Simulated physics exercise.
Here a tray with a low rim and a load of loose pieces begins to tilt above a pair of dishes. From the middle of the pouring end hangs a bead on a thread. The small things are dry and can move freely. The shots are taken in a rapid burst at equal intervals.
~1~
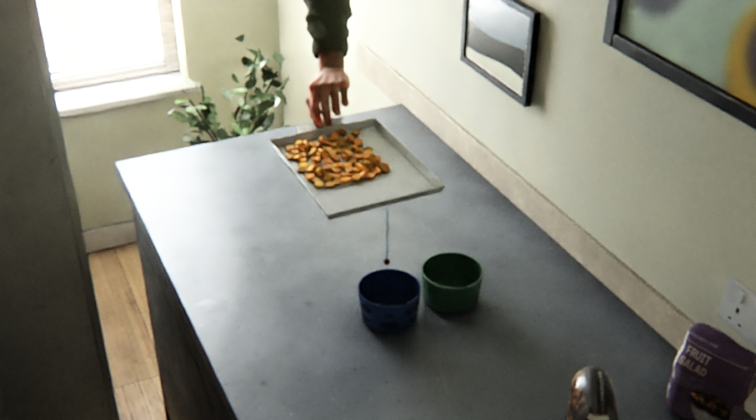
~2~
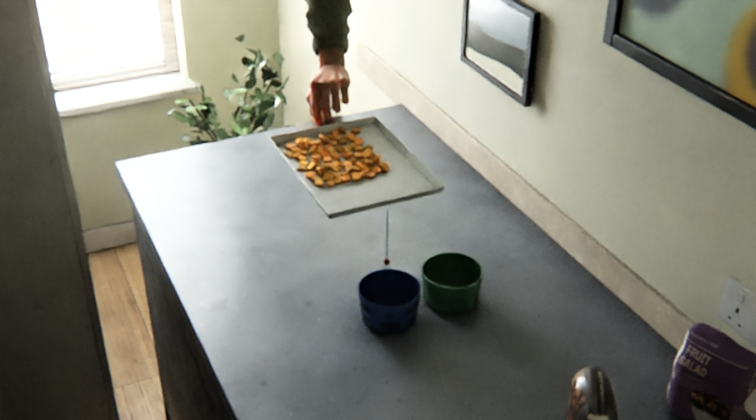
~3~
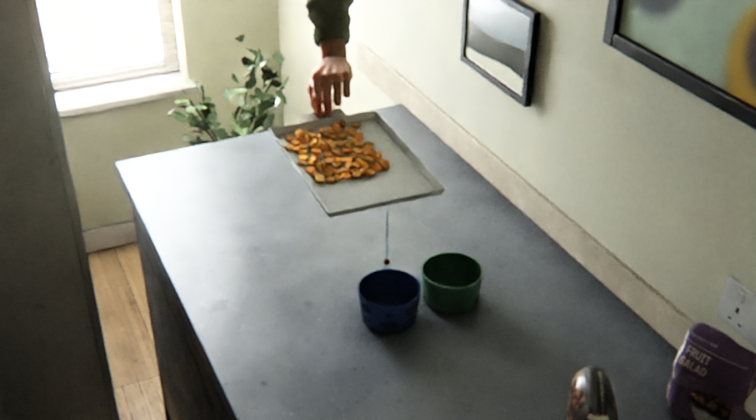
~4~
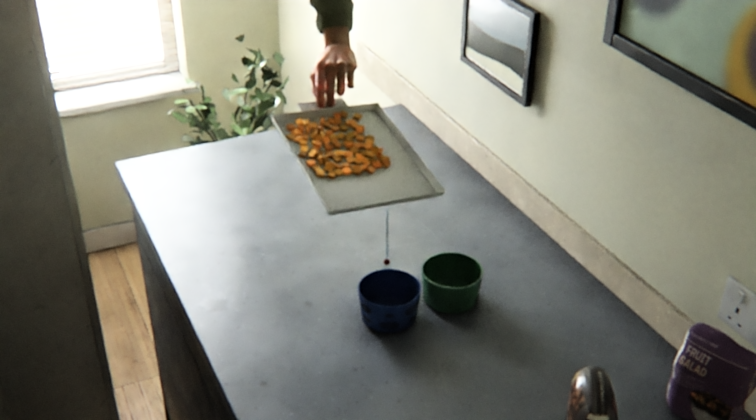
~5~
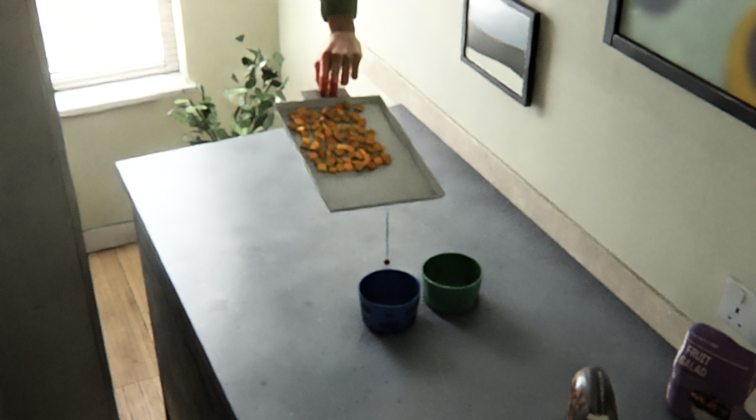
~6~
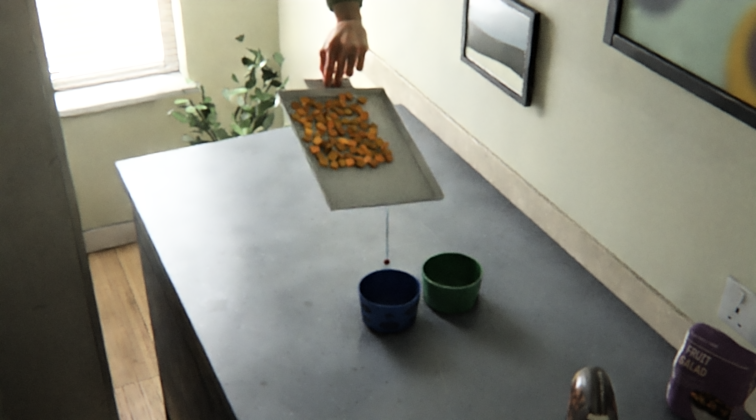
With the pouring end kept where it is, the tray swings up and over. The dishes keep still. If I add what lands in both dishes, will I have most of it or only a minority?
I'd say the dishes catch most of it, honestly.
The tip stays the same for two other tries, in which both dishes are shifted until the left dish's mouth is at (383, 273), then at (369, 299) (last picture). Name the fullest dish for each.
First right, then the right one.
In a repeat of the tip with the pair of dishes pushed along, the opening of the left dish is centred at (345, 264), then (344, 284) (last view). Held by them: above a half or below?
In turn: Not half; under half.
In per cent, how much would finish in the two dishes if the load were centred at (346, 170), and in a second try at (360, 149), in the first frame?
In order, about 60 and 80 in a hundred.
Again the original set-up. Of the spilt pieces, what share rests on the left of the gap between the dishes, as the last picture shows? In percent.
Around 50 percent of the pieces.
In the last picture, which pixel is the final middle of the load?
The centre comes to rest close to (452, 291).
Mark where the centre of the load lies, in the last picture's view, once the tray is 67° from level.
(423, 198).
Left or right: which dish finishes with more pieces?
The fuller one is the one on the right.
Shortly afterwards, tray tipped steeply; the bulk on the tray; near a quarter in the air.
Next, tray tipped past a quarter turn; only a few in the left dish; the bulk in the right dish; near a quarter outside both; only a few in the air.
Some moments later, tray tipped past a quarter turn; only a few in the left dish; the bulk in the right dish; near a quarter outside both.
In the end, tray tipped past a quarter turn; only a few in the left dish; the bulk in the right dish; near a quarter outside both.
